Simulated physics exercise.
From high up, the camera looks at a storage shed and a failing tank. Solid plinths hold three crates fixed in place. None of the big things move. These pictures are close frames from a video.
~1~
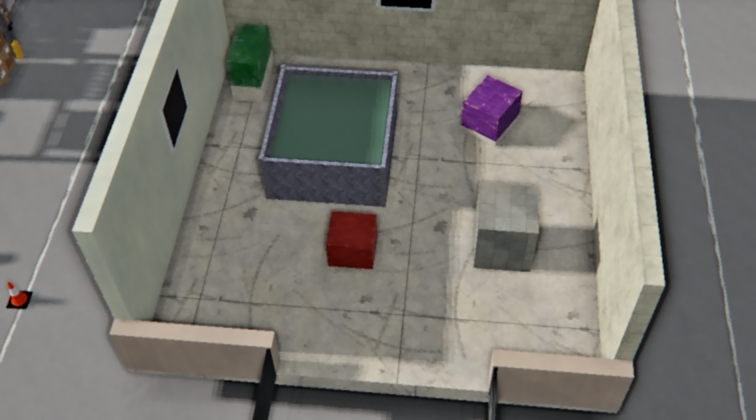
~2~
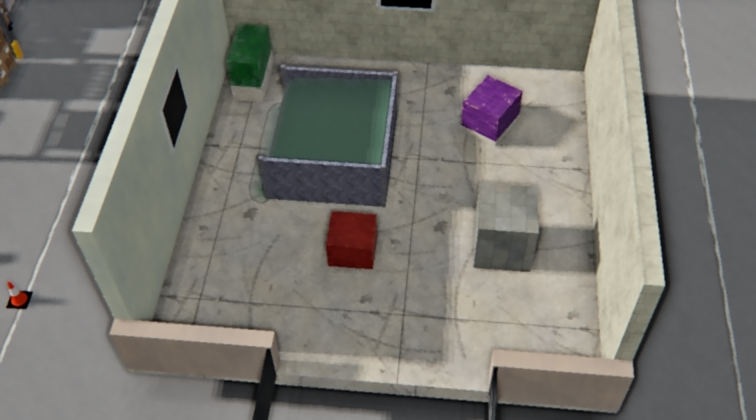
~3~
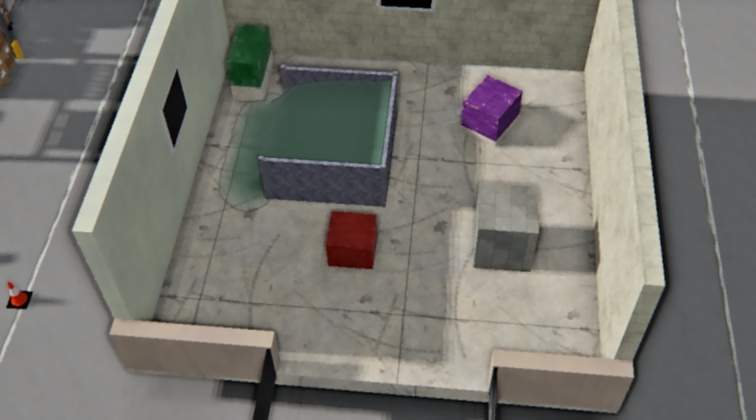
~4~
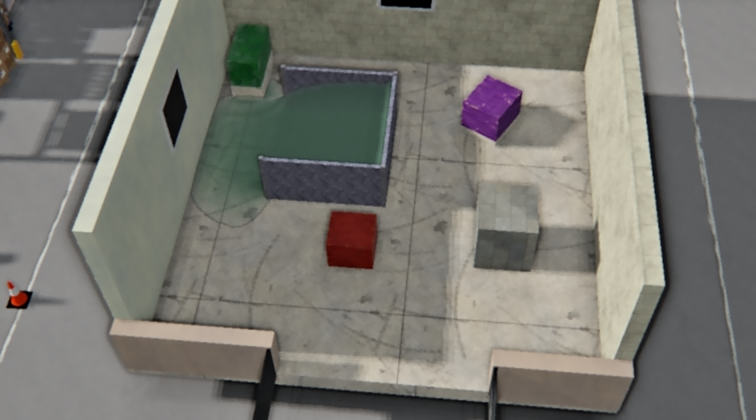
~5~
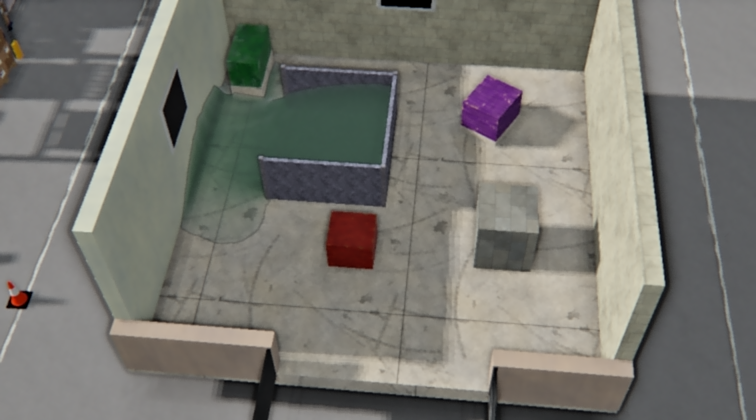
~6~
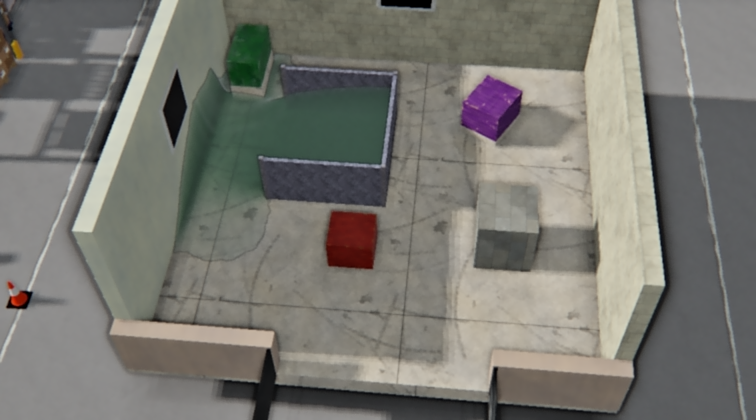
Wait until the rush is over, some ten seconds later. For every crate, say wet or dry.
Purple crate - wet; red crate - wet; green crate - wet.
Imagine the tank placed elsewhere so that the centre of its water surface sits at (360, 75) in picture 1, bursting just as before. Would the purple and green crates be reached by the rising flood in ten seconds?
As I see it, purple is not reached, and green gets reached.
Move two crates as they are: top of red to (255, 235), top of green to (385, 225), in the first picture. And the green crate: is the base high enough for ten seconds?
I'd say the green crate is missed.
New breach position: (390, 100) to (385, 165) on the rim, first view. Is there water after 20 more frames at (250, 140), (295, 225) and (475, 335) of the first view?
In turn: Not flooded, no water, wet.
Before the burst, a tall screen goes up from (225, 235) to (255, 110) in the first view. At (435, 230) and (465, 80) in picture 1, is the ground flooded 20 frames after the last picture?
In order, I'd call them bare and inundated.
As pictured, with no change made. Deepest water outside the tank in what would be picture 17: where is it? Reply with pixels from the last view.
Look near (232, 54).
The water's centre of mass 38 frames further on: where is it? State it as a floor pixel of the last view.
I'd say around (355, 192).
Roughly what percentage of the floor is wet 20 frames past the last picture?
Estimate: Some 65 in a hundred.
A moment on, water covers 20 % of the floor; the purple crate not reached, the red crate not reached, the green crate water round its plinth.
Next, water covers 35 % of the floor; the purple crate not reached, the red crate not reached, the green crate water round its plinth.
Then, water covers 65 % of the floor; the purple crate water round its plinth, the red crate water round its plinth, the green crate water round its plinth.
Later, water covers 95 % of the floor; the purple crate water round its plinth, the red crate water round its plinth, the green crate water round its plinth.
In the end, water covers 100 % of the floor; the purple crate was topped, the red crate was topped, the green crate was topped.
